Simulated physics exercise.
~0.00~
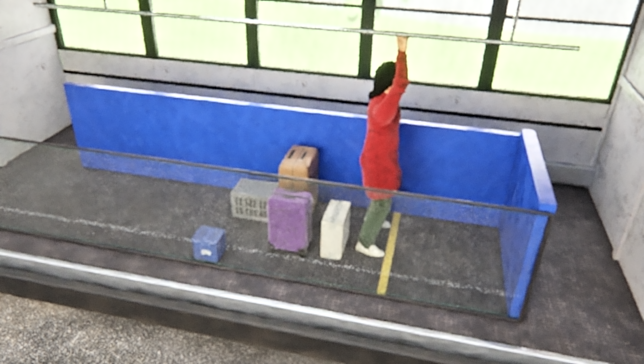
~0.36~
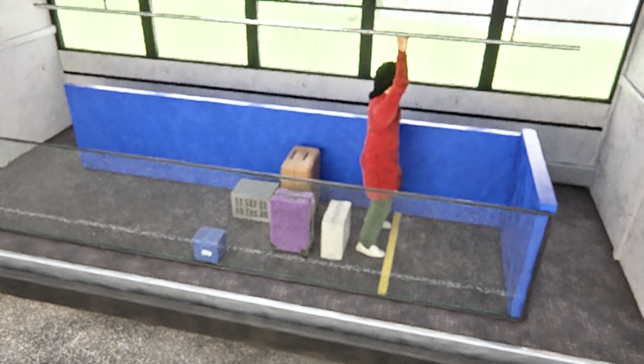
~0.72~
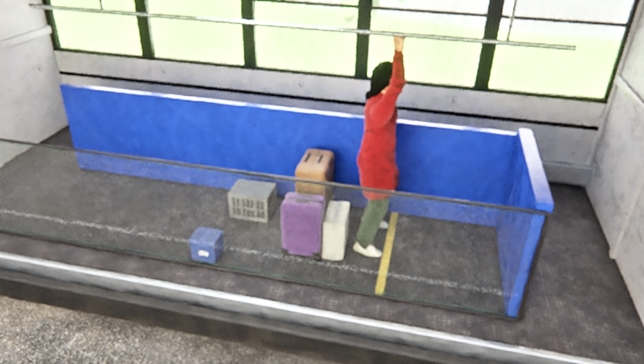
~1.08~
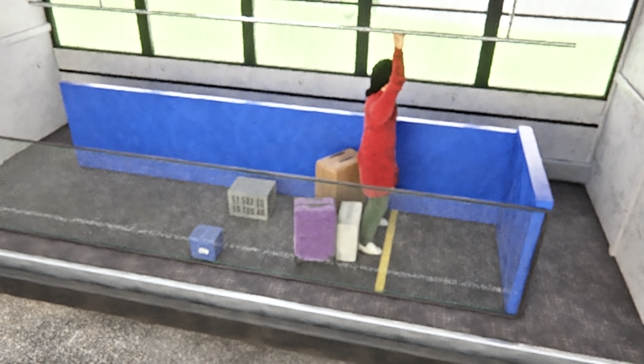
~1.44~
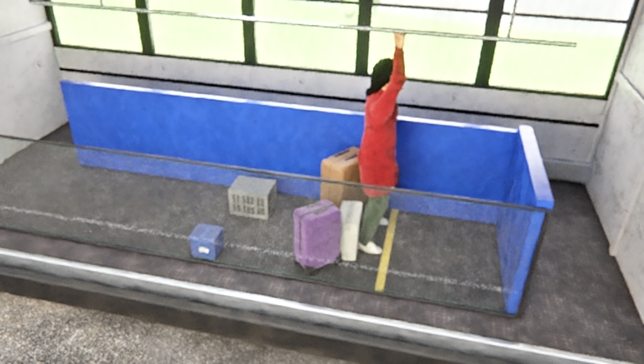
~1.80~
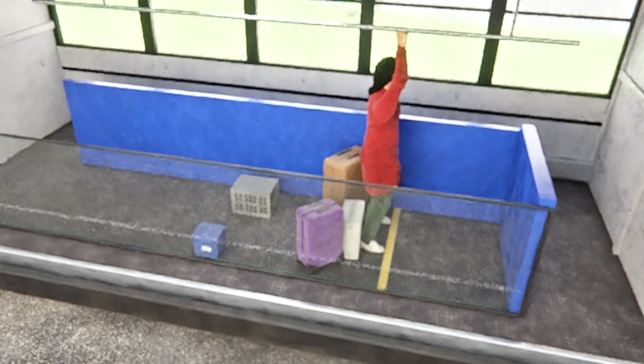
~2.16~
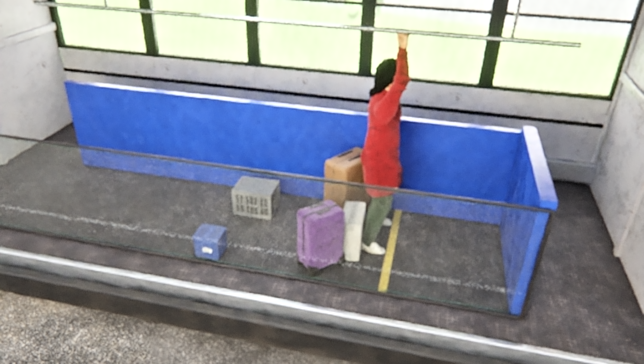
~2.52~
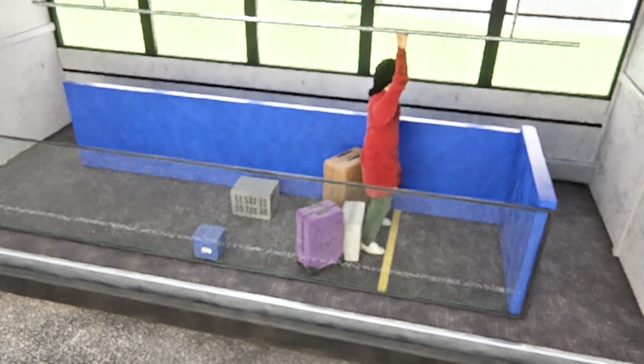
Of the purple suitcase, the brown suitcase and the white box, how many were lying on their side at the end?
None of them were lying on their side. All three were still standing upright at the end.
